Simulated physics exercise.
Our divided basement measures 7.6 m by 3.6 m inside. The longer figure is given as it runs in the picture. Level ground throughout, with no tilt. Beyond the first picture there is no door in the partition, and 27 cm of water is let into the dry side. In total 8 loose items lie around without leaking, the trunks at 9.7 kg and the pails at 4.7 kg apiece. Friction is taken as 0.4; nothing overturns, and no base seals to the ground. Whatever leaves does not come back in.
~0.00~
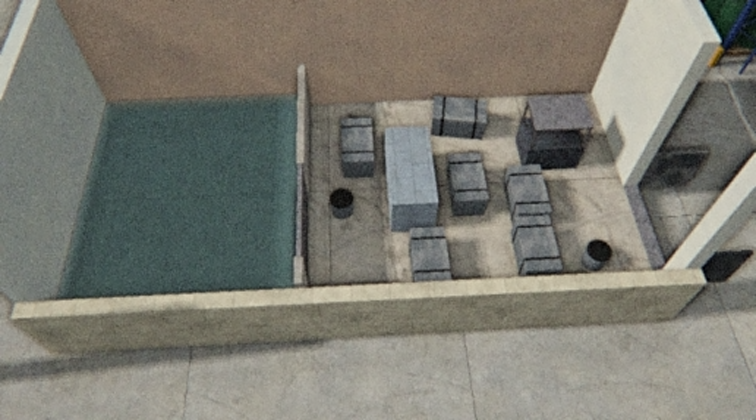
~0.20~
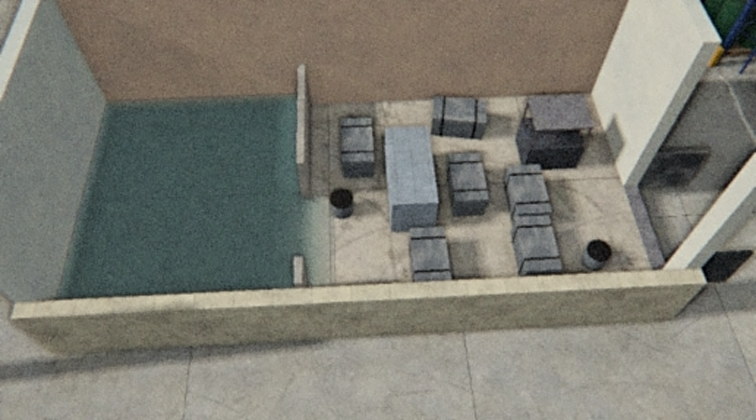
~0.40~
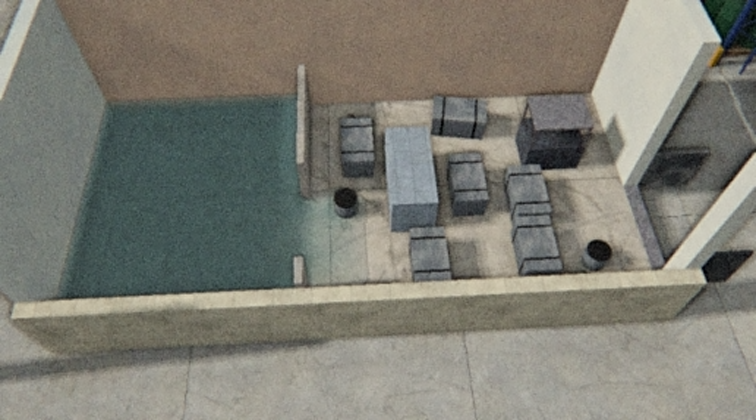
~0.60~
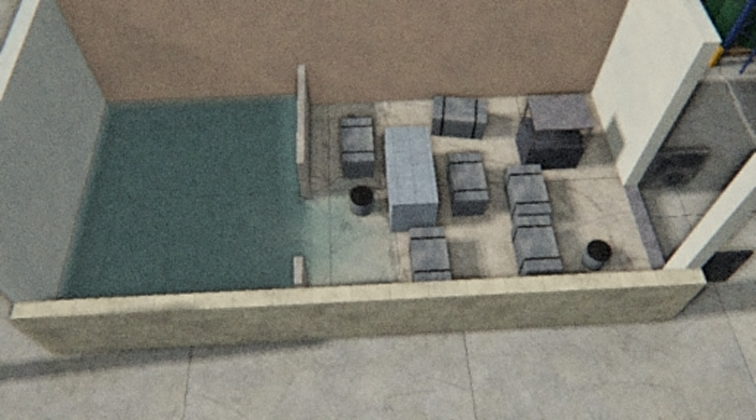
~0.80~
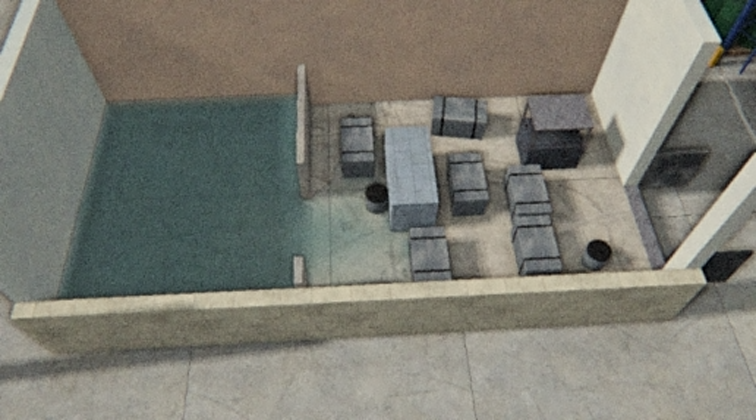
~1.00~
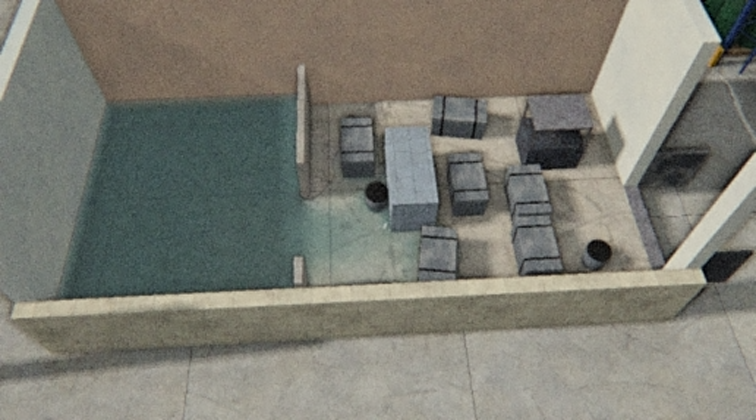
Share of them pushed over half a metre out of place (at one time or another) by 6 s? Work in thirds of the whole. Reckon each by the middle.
Two thirds plus.
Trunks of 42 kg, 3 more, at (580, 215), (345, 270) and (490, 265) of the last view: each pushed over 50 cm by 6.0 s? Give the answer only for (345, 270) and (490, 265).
Respectively beyond that and beyond that.
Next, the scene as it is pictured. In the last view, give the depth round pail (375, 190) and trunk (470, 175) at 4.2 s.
Depths: Near 5 cm, then near 1 cm.
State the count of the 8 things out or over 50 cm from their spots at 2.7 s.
4 in all.
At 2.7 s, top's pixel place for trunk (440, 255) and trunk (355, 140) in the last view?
Near (547, 257) and (324, 111).
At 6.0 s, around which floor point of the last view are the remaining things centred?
Mean position approx. (444, 164).
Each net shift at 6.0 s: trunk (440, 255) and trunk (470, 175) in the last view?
In turn: Gone out, 0 cm.
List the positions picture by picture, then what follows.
The first picture shows a pail at (342, 198), on the bottom; a trunk at (430, 254), on the bottom; 10.9 m2 under water; 0 of 8 have shifted.
The second picture shows a pail at (342, 198), on the bottom; a trunk at (430, 254), on the bottom; water covers 11.4 m2; 0 of 8 have shifted.
The third picture shows a pail at (346, 198) rests on the ground, 6 cm from its start; a trunk at (430, 254) rests on the ground; 12.1 m2 under water; 1 of 8 have shifted.
The fourth picture shows a pail at (362, 195), on the bottom, 28 cm from its start; a trunk at (430, 254) rests on the ground; water covers 12.8 m2; 1 of 8 have shifted.
The fifth picture shows a pail at (377, 193), on the bottom, 49 cm from its start; a trunk at (430, 254) rests on the ground; 13.4 m2 under water; 1 of 8 have shifted.
The sixth picture shows a pail at (377, 192), on the bottom, 50 cm from its start; a trunk at (438, 254), on the bottom, 10 cm from its start; 13.8 m2 under water; 2 of 8 have shifted.
After 1.4 s 1 of 8 are over 50 cm from their spots; 1 afloat.
After 2.7 s 4 of 8 are over 50 cm from their spots; 1 afloat.
After 4.2 s 6 of 8 are over 50 cm from their spots; 2 afloat.
After 6.0 s 5 of 8 are over 50 cm from their spots, and 6 have been at some point; 3 afloat.
